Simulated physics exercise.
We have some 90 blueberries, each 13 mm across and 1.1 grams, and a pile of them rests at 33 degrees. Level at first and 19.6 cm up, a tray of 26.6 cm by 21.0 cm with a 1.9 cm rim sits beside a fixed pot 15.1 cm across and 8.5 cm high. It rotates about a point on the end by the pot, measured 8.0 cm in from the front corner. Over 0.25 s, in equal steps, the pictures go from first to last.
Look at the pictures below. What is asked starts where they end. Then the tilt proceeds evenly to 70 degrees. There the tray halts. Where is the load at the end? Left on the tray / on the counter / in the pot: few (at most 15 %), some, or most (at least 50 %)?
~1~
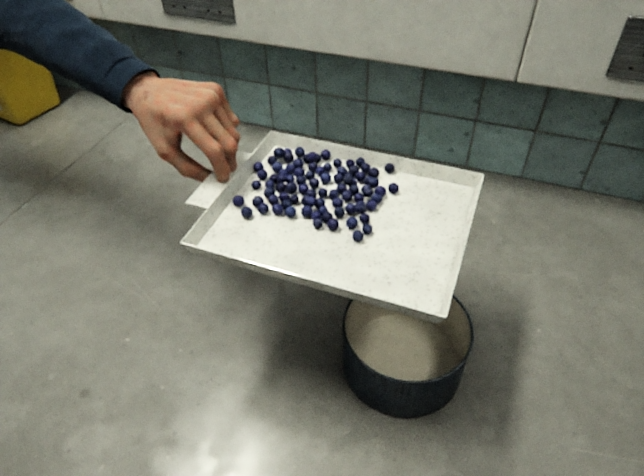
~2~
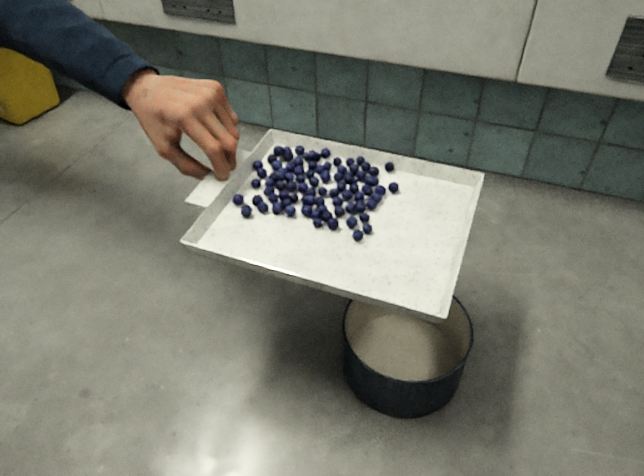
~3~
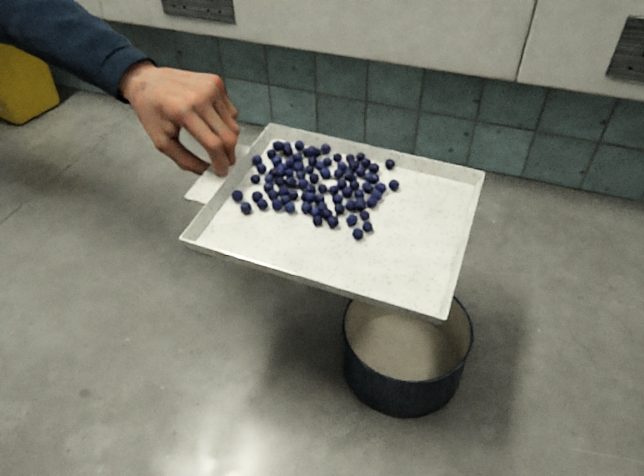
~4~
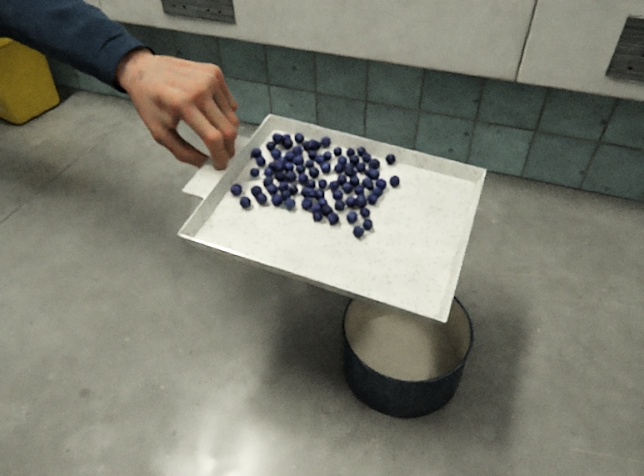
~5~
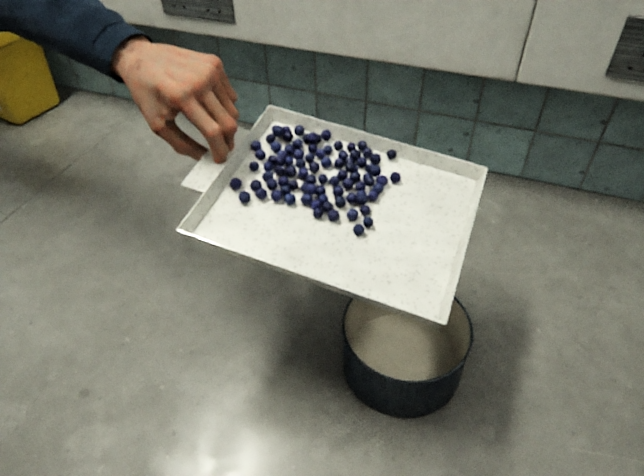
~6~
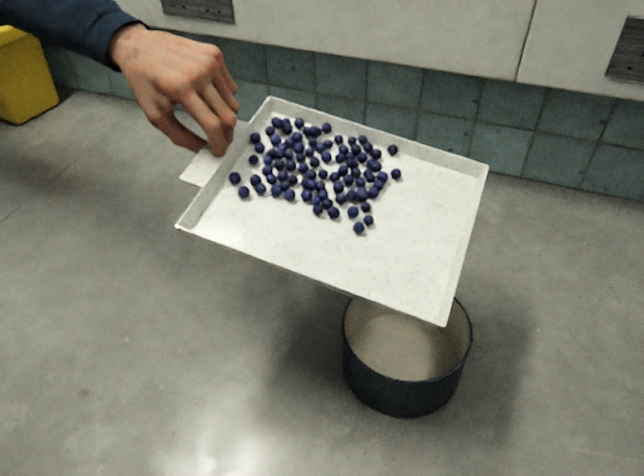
Tray: Most; counter: Some; pot: Few.
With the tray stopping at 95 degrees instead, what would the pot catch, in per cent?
It would land at about 35 percent.
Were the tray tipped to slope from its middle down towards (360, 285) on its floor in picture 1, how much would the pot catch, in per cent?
Around 10 percent of them.
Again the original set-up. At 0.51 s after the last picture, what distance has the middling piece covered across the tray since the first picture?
About 14 cm.
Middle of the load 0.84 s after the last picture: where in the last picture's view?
The middle of the load should be at about (420, 302) by then.
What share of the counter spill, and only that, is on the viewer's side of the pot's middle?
About 100 per cent.
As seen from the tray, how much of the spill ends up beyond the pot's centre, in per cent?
Some 90 per cent of the spill lies beyond the centre.
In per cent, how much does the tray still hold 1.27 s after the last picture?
About 75 per cent.
Then, 0.51 s after the last picture, tilt 39 degrees; the tray holds 100 %, the pot 0 %.
Then, 0.84 s after the last picture, tilt 57 degrees; the tray holds 80 %, the pot 0 %.
Then, 1.27 s after the last picture, tilt 70 degrees; the tray holds 75 %, the pot 0 %.
In the end, tray 75 %, counter 25 %, pot 0 %.
